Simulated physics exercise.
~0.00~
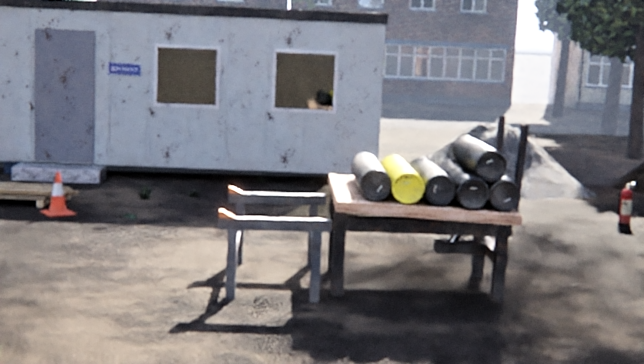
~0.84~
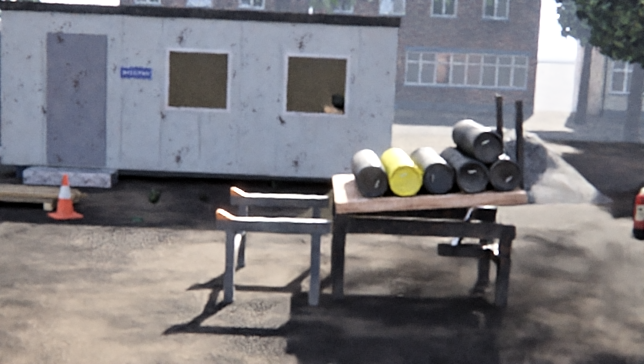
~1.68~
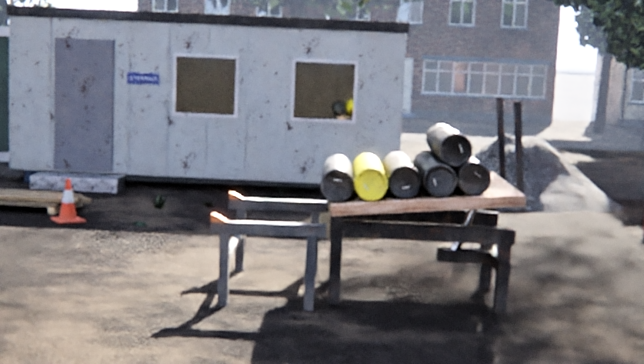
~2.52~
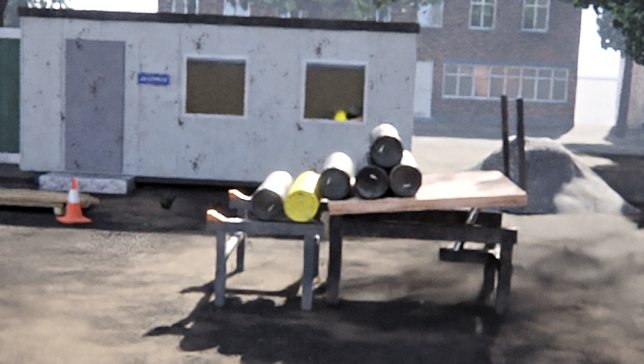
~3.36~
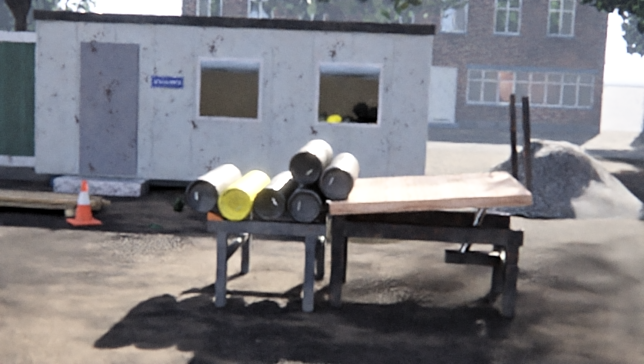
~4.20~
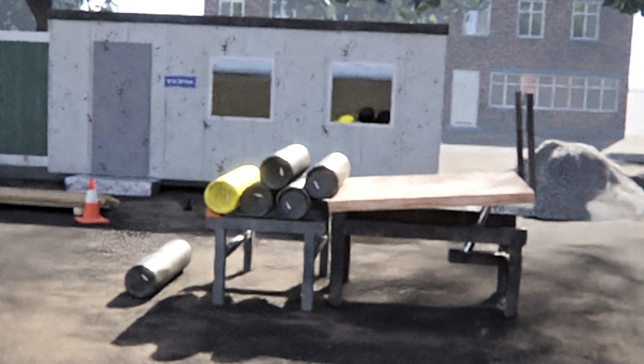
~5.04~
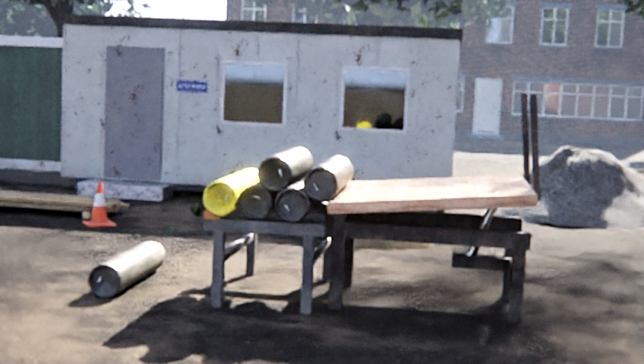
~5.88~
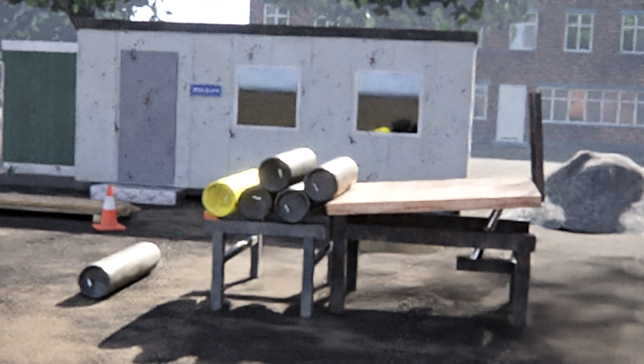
Six gas cylinders, one of them yellow, rolled left off a tilting wooden deck and onto a low rack beside it, where one grey cylinder went over the far end to the ground while the yellow one and the others stayed piled on the rack.
